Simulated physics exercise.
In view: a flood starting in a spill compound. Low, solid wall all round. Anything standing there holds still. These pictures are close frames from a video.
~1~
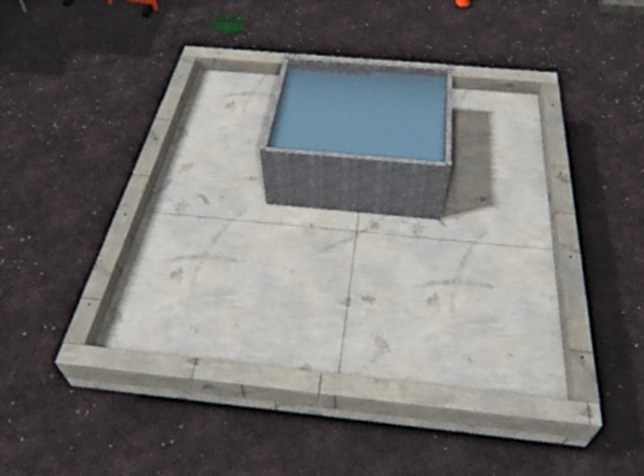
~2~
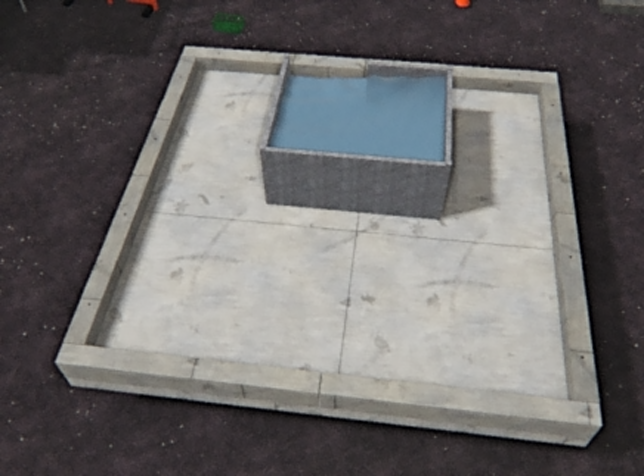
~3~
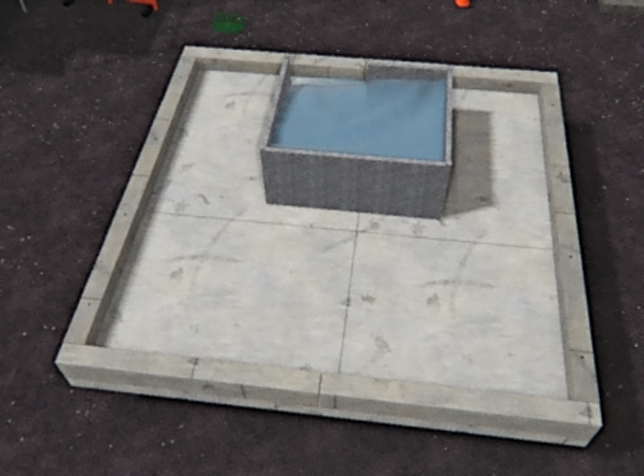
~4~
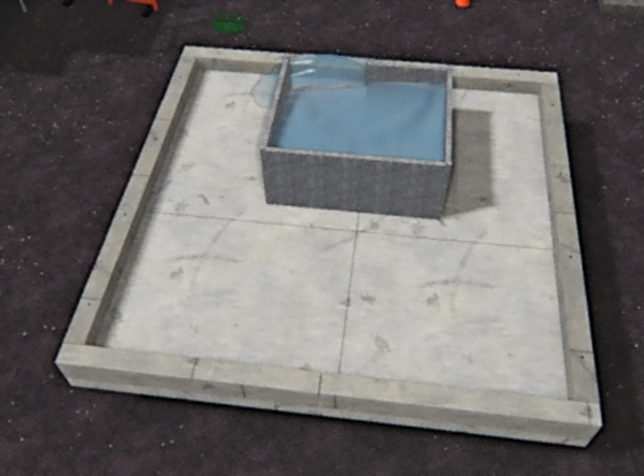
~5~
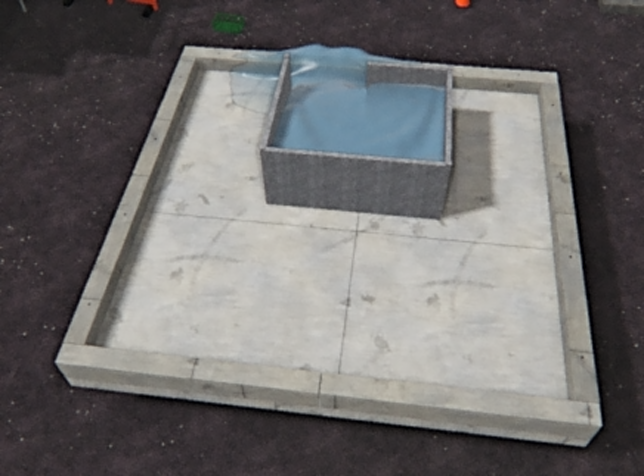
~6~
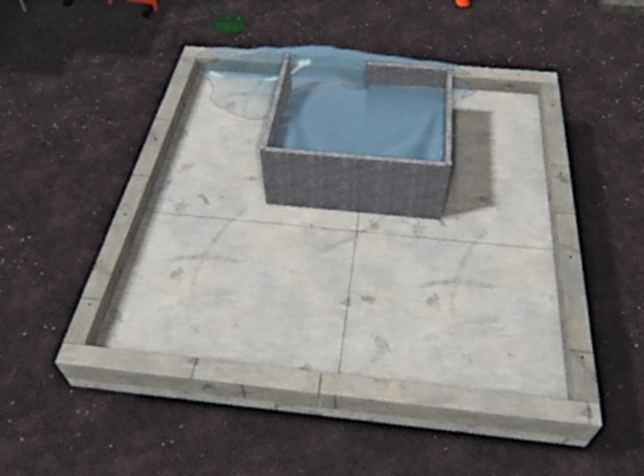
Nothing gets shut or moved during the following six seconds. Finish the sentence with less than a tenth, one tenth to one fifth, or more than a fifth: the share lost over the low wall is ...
The share lost over the low wall is more than a fifth.
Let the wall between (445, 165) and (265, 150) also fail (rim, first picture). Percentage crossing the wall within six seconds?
Estimate: Some 24 in a hundred.
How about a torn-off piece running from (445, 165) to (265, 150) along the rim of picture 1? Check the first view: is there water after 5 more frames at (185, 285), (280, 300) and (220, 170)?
Going through them in order gives waterlogged, waterlogged, still bare.
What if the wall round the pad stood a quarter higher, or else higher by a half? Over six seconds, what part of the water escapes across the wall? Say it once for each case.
Near 20 and 14 in a hundred.
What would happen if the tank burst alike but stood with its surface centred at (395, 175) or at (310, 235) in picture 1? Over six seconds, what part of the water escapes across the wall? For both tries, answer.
First try: Around 18 %; second try: Around 12 %.
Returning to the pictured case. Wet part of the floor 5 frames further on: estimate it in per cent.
Around 25 percent of it.
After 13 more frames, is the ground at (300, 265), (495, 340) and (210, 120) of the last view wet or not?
Spared, spared, submerged.
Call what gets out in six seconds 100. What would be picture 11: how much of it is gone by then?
Roughly 45 %.
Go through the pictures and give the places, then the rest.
The first picture shows the open tank at (361, 111) is whole and still.
In the second picture, water pours out on the open tank's far side and has run to a hidden place.
In the third picture, the front is at a hidden place, out from the gap on the open tank's far side.
In the fourth picture, water pours out on the open tank's far side and has run to (266, 76).
In the fifth picture, water pours out on the open tank's far side and has run to (235, 73).
In the sixth picture, the front is at (471, 91), out from the gap on the open tank's far side.
A moment on, water covers 20 % of the floor; the low wall has let 9 % over.
Next, water covers 25 % of the floor; the low wall has let 14 % over.
Then, water covers 50 % of the floor; the low wall has let 28 % over.
Later, water covers 70 % of the floor; the low wall has let 31 % over.
In the end, water covers 80 % of the floor; the low wall has let 32 % over.
